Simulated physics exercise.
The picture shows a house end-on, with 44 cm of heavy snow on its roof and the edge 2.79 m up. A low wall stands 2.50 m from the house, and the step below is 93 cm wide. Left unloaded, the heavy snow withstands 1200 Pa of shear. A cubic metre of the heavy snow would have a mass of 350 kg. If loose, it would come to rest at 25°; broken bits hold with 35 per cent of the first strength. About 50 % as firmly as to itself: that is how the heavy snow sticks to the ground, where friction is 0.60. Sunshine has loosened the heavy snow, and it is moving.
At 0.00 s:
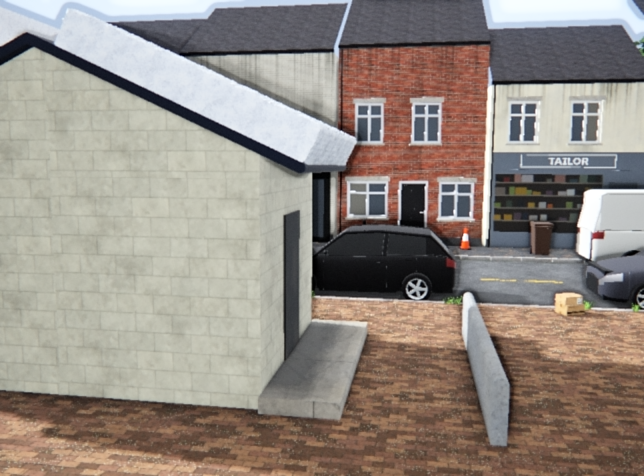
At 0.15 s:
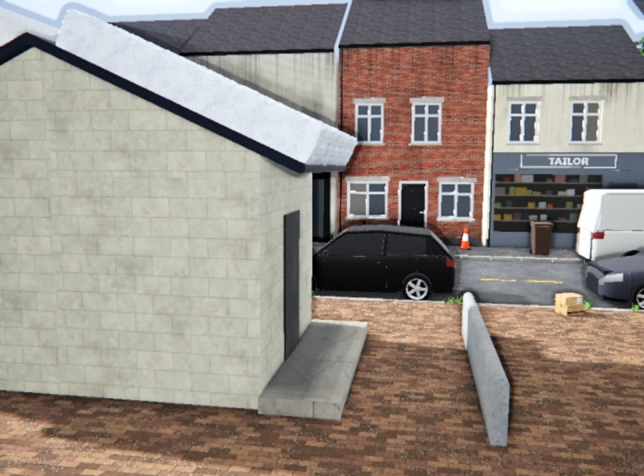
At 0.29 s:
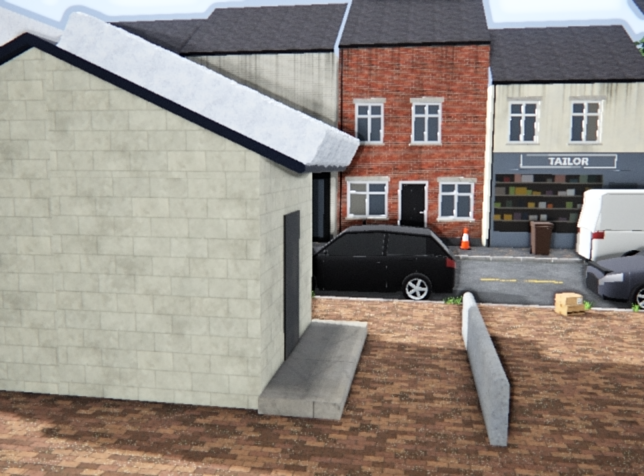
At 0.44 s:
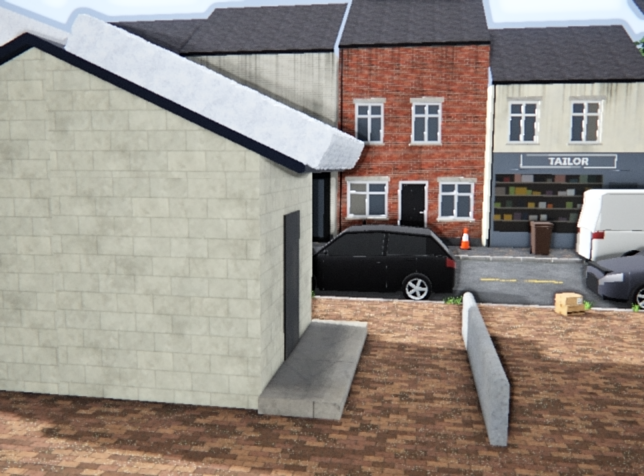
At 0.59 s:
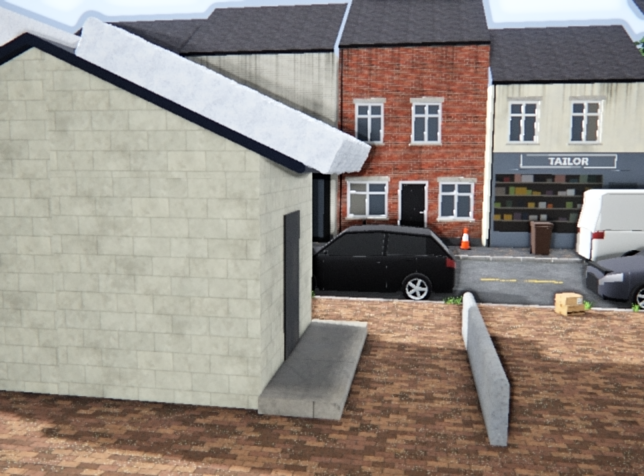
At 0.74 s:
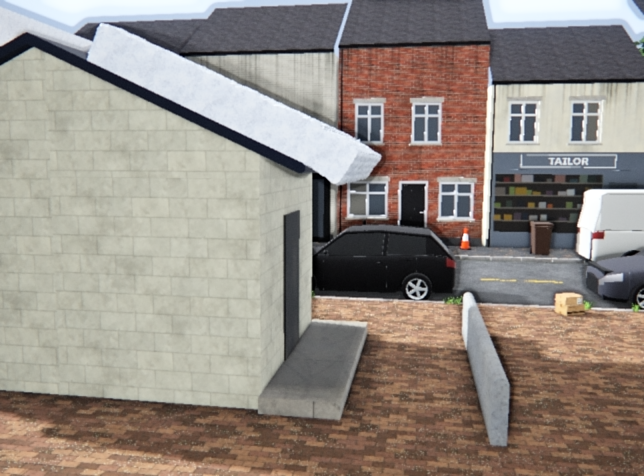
At first, a thick slab of white snow lies on the sloping roof of a pale block house, across the street from a brick building and a tailor's shop. The slab slides slowly down to the right, then faster, its upper end leaving the ridge behind as its lower end juts further past the eaves.
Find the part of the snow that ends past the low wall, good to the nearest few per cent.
Near 17 per cent.
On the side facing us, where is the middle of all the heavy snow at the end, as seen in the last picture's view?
Roughly pixel (451, 398) on the near face.
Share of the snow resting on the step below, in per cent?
Something like 0 percent.
After 1.15 s, 85 % is still on the roof and 0 % is past the low wall.
After 1.63 s, 52 % is still on the roof and 0 % is past the low wall.
After 2.12 s, 3 % is still on the roof and 0 % is past the low wall.
After 2.60 s, none is still on the roof and 16 % is past the low wall.
After 3.80 s, none is still on the roof and 17 % is past the low wall.
